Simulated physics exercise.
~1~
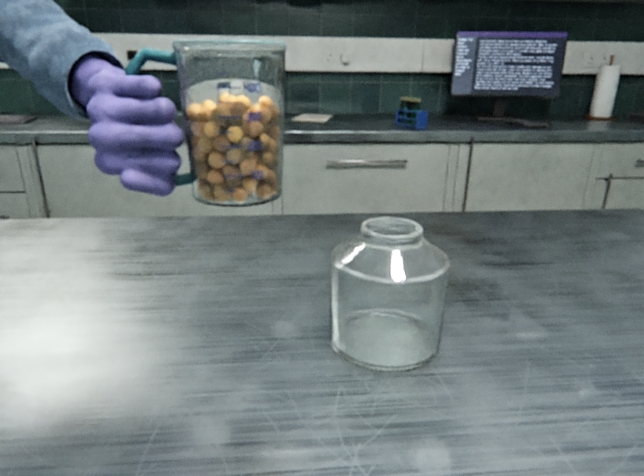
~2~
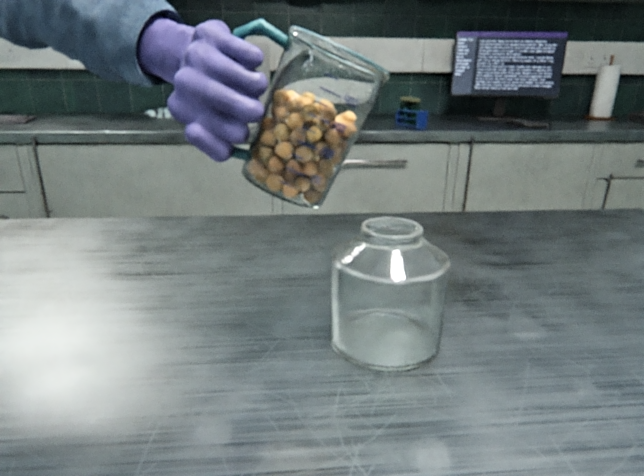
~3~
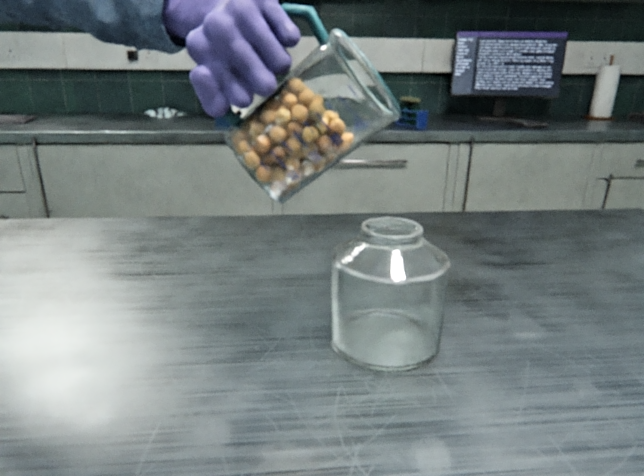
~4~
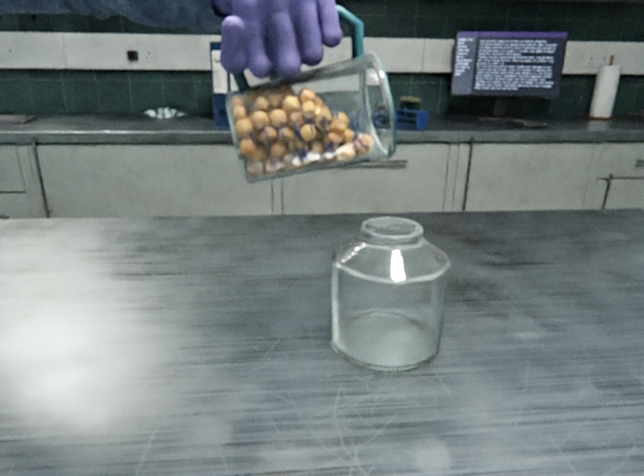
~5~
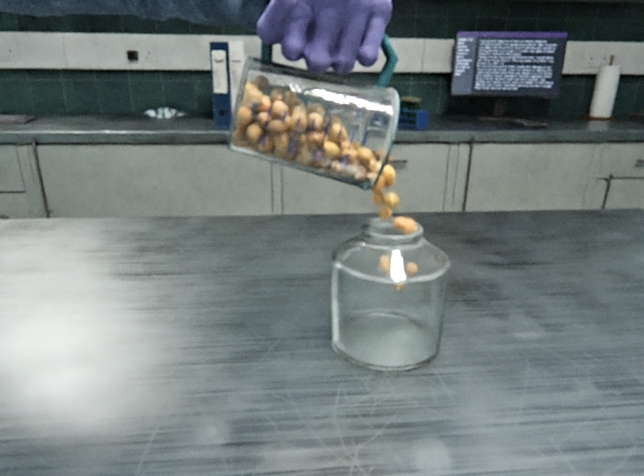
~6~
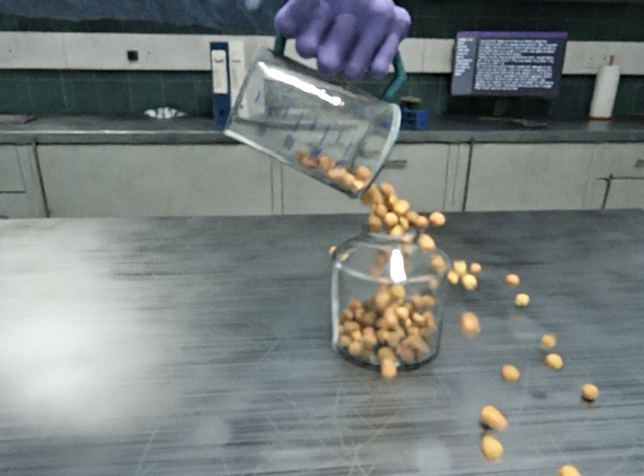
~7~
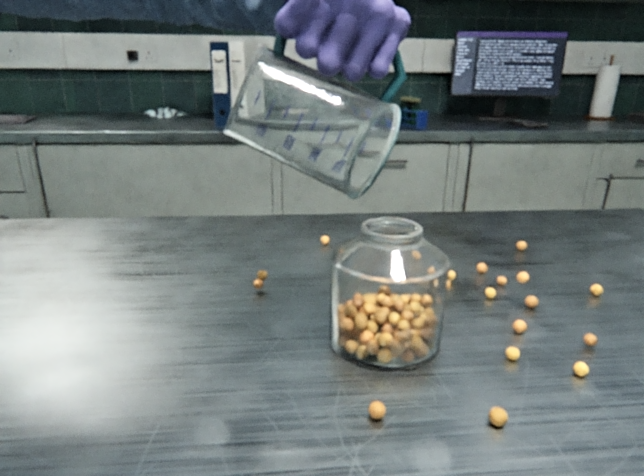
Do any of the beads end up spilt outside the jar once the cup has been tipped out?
Yes, a fair share of the beads end up scattered on the table around the jar, though the larger part lands inside it and the cup is left empty.
A clear cup full of small round orange-brown beads, held by its teal handle in a purple-gloved hand, moves right and begins to lean over an open glass jar on a grey table. The hand keeps tipping it until the cup lies on its side above the jar's narrow neck. The first beads slide over the rim and drop into the mouth. As the cup tilts further, a thick stream pours out, heaping at the neck while some beads bounce away across the table. At the end the cup is empty, the jar holds a large pile, and stray beads lie scattered around it.
